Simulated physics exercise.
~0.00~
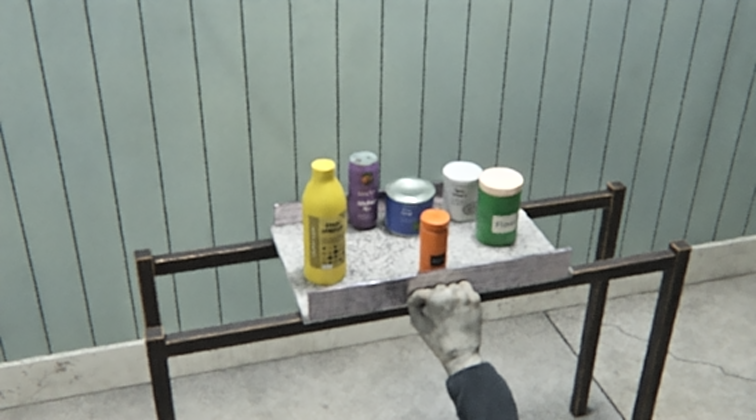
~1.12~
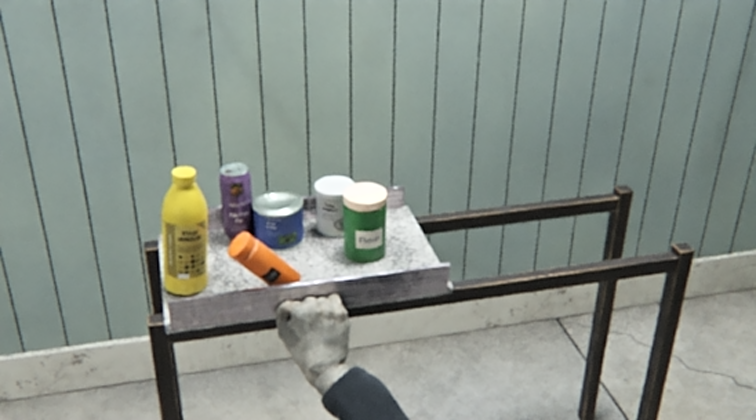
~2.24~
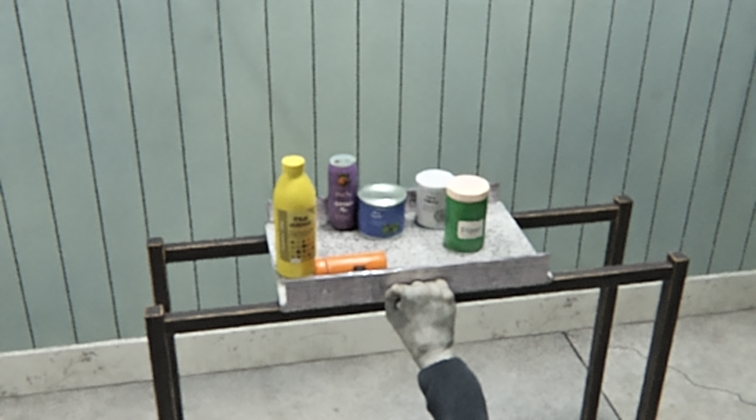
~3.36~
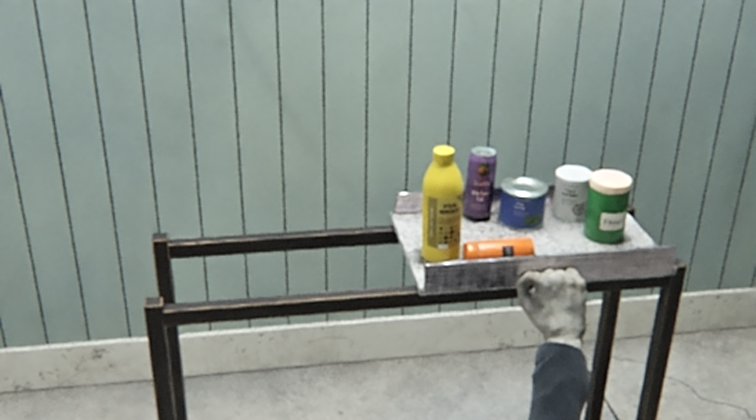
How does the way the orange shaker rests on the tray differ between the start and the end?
At the start the orange shaker stands upright near the front edge of the tray, and at the end it is lying on its side.
